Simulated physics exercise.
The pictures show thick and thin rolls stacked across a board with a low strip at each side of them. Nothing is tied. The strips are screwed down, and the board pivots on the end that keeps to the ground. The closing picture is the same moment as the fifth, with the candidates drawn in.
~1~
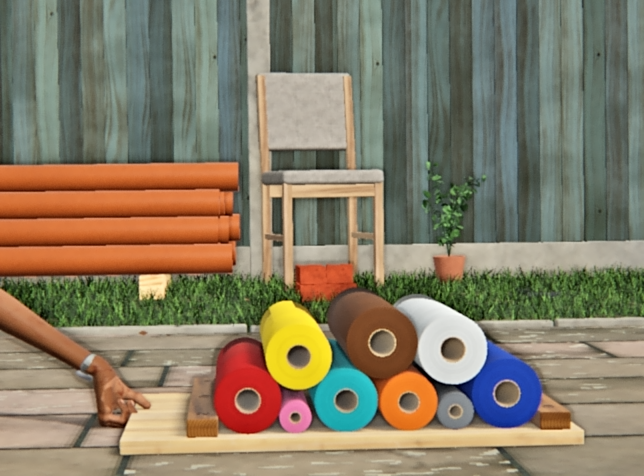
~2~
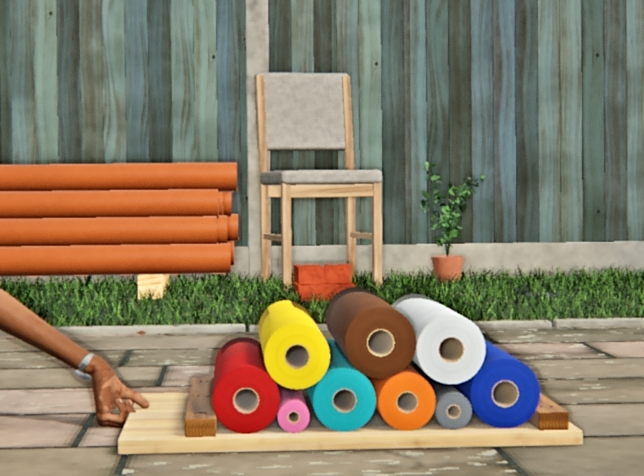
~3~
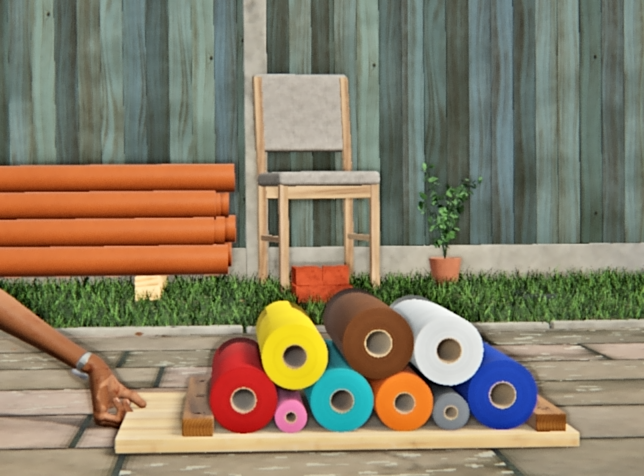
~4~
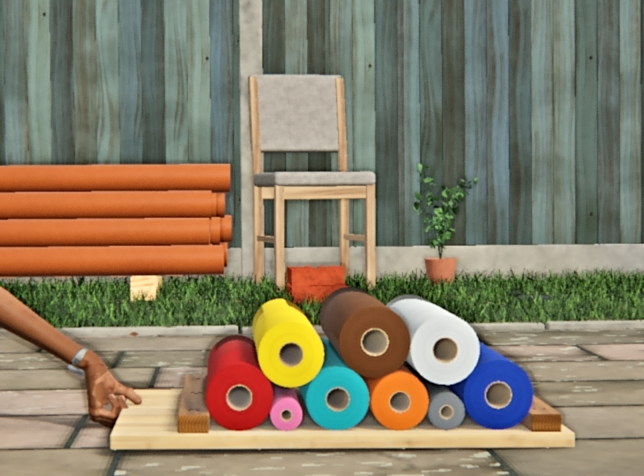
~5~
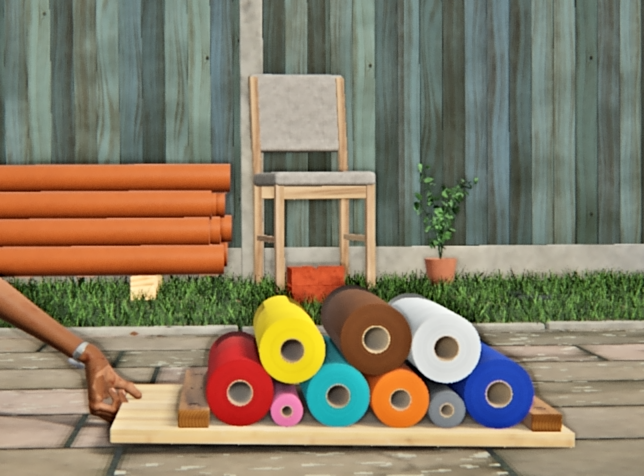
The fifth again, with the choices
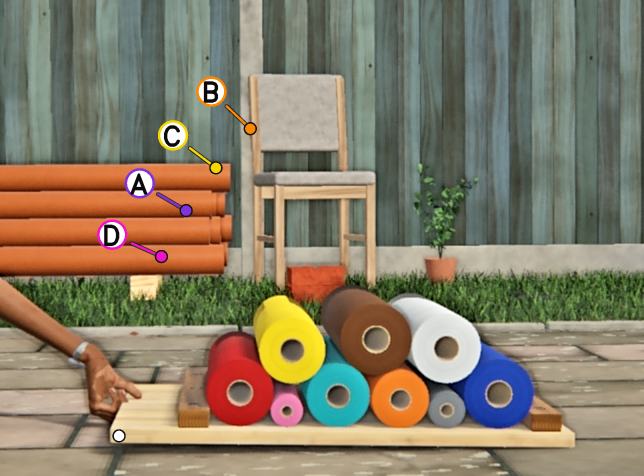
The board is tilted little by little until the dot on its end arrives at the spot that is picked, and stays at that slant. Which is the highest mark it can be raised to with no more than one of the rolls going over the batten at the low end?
It can be raised to C.
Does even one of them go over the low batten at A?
At A: No.
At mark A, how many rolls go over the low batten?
The count is none.
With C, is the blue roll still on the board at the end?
Yes, with C.
On the marked copy, A at (186, 210); B at (251, 128); C at (216, 168); D at (161, 257); the white dot at (119, 436).
Following C. Soon after the start, board at 20°.
Later, board at 37°.
In the end, board at 38°, none over the low batten.
As for the rest, A none over the low batten; B four over the low batten (blue, brown, yellow, white); D none over the low batten.
